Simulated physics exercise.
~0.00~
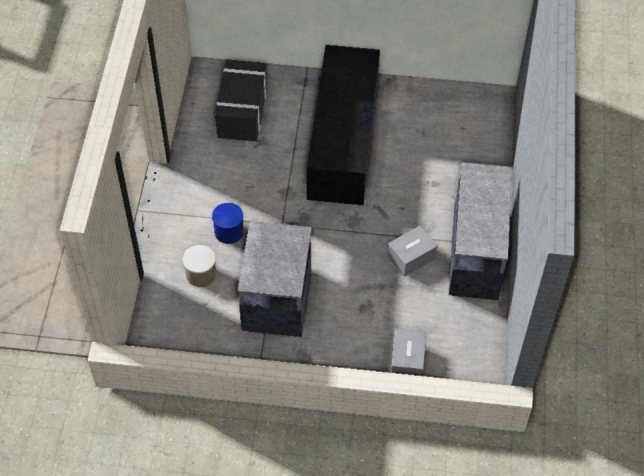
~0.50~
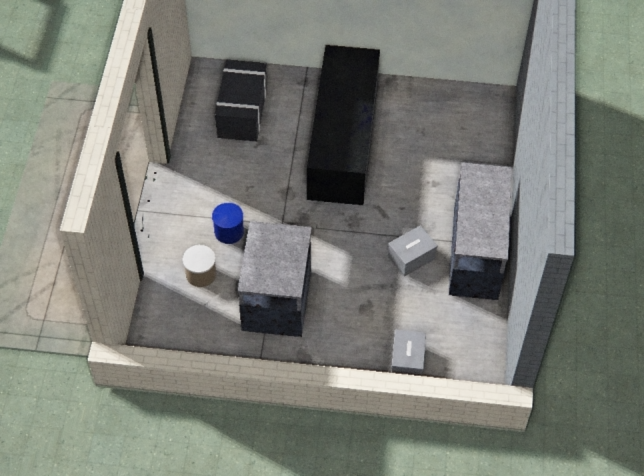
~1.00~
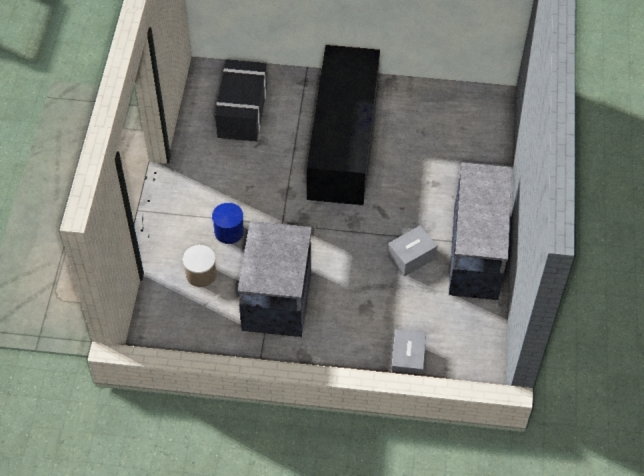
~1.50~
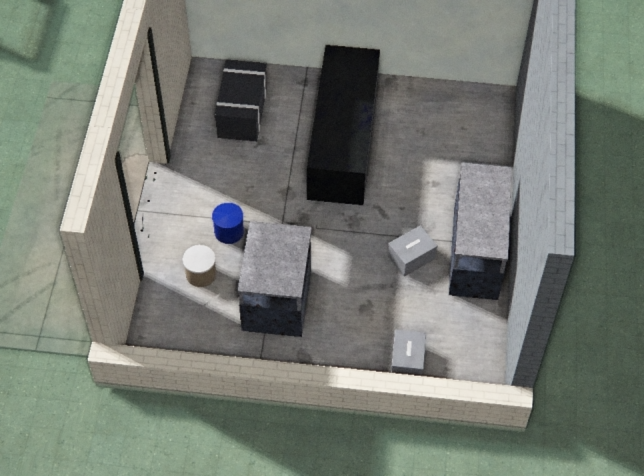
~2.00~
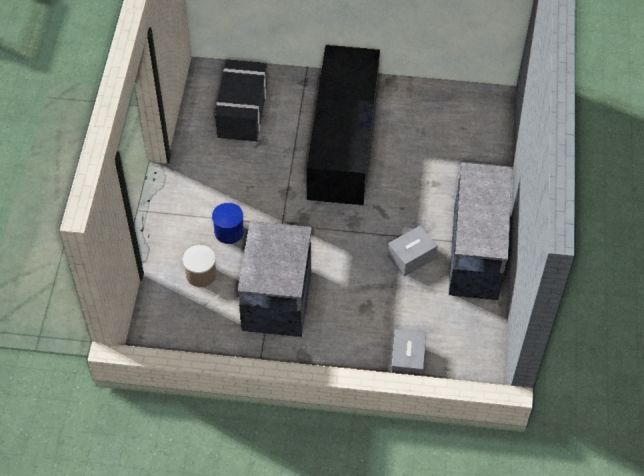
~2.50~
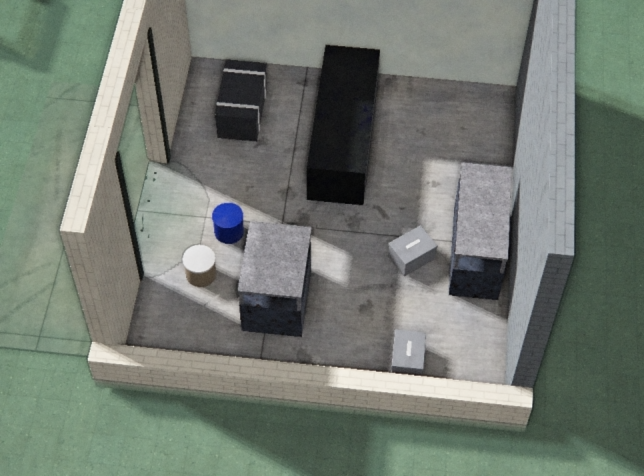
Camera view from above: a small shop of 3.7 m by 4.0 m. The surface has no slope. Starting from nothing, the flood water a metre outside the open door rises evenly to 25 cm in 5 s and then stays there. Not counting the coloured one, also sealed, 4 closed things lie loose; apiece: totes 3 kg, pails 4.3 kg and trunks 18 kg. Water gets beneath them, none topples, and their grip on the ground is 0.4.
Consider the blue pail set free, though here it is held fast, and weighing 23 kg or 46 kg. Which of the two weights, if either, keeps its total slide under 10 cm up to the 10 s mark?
Only the heavier one.
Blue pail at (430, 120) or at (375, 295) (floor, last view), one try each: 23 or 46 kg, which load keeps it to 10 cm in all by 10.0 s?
Trial 1 - the lower mass works; trial 2 - the lower mass works.
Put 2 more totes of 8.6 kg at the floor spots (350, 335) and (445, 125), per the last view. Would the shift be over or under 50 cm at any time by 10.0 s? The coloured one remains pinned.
Those two come out inside the line and inside the line, in that order.
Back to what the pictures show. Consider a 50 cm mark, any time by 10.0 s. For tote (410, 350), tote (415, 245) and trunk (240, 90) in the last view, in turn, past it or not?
Taking them in order: Beyond the mark, beyond the mark and within the mark.
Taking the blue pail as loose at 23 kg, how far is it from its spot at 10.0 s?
About 140 cm off its spot.
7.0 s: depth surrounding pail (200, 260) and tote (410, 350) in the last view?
Depth approx. 11 cm / 4 cm.
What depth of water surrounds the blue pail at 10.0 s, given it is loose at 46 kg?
Close to 15 cm deep.
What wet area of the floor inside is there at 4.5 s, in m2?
5.0 m2.
After 3.5 s the blue pail would be 0 cm from its start with 23 kg and 0 cm from its start with 46 kg; 6 cm of water round it then.
After 4.5 s the blue pail would be 0 cm from its start with 23 kg and 0 cm from its start with 46 kg; 8 cm of water round it then.
After 7.0 s the blue pail would be 27 cm from its start with 23 kg and 0 cm from its start with 46 kg; 12 cm of water round it then.
After 10.0 s the blue pail would be 136 cm from its start with 23 kg and 0 cm from its start with 46 kg; 15 cm of water round it then.
